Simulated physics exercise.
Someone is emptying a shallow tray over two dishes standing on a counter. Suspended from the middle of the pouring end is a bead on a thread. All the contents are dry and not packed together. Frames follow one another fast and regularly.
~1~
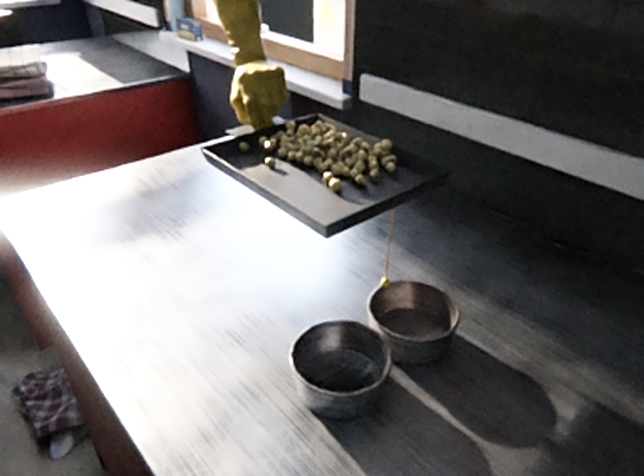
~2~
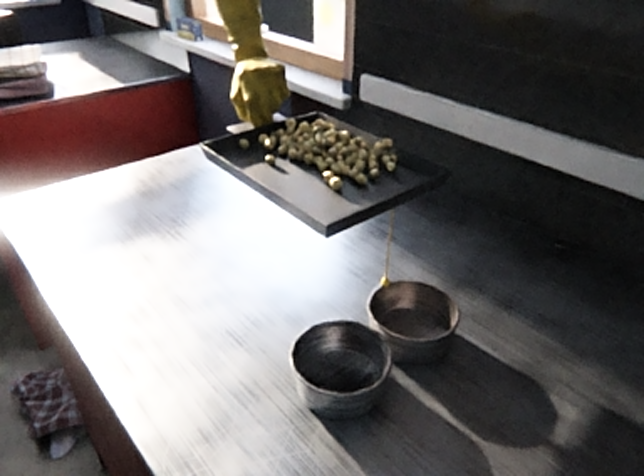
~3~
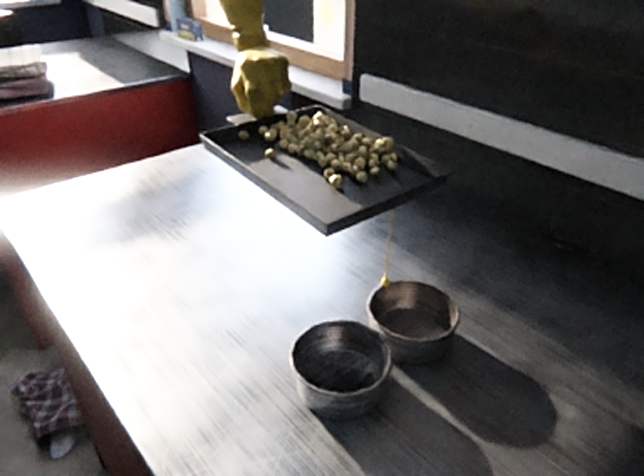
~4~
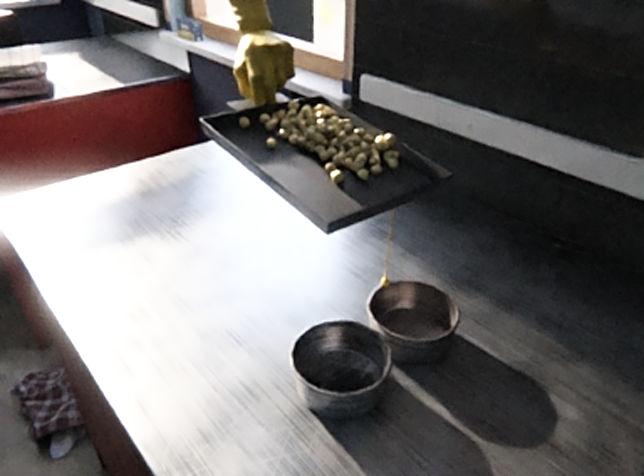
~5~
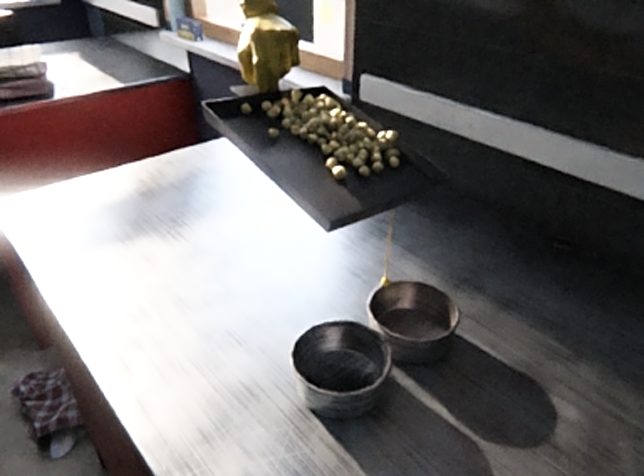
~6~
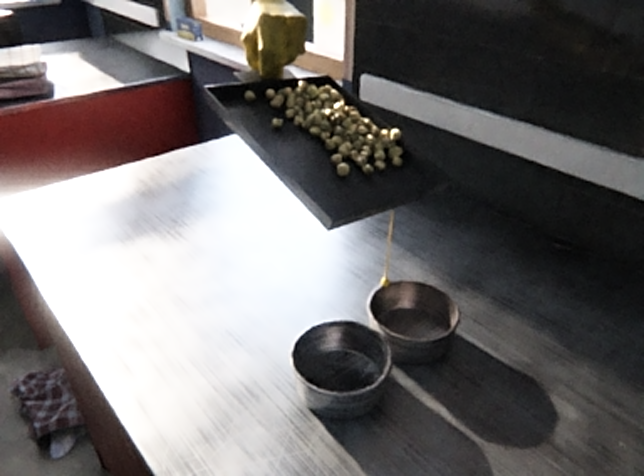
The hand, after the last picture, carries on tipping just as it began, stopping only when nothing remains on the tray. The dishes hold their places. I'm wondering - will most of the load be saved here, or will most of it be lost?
Most of it finds no dish.
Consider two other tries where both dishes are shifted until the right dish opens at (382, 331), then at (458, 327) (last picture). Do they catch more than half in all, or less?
For the two tries in order: Not as much as half, not as much as half.
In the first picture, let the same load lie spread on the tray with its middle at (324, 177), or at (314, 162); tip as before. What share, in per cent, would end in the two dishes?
Close to 30 and close to 20 per cent.
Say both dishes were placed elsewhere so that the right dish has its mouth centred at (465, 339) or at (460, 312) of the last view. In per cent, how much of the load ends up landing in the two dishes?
It would be near 0 per cent first and near 30 per cent second.
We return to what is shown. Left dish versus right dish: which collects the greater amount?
Note: Fuller is the one placed right.
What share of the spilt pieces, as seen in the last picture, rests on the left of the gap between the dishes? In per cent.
0 %, roughly.
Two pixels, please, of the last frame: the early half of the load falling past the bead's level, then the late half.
The leading part at (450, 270), the rest of it at (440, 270).
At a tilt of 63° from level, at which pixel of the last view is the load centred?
I'd mark the middle close to (419, 168).
Just after the last frame, tray tipped steeply; the larger part on the tray; just a few in the right dish; just a few outside both; about a tenth in the air.
A moment on, tray tipped past a quarter turn; roughly a third on the tray; about a tenth in the right dish; roughly a third outside both; roughly a quarter in the air.
Further on, tray tipped past a quarter turn; roughly a third in the right dish; roughly two thirds outside both.
When it is over, tray tipped past a quarter turn; not one in the left dish; roughly a third in the right dish; roughly two thirds outside both.
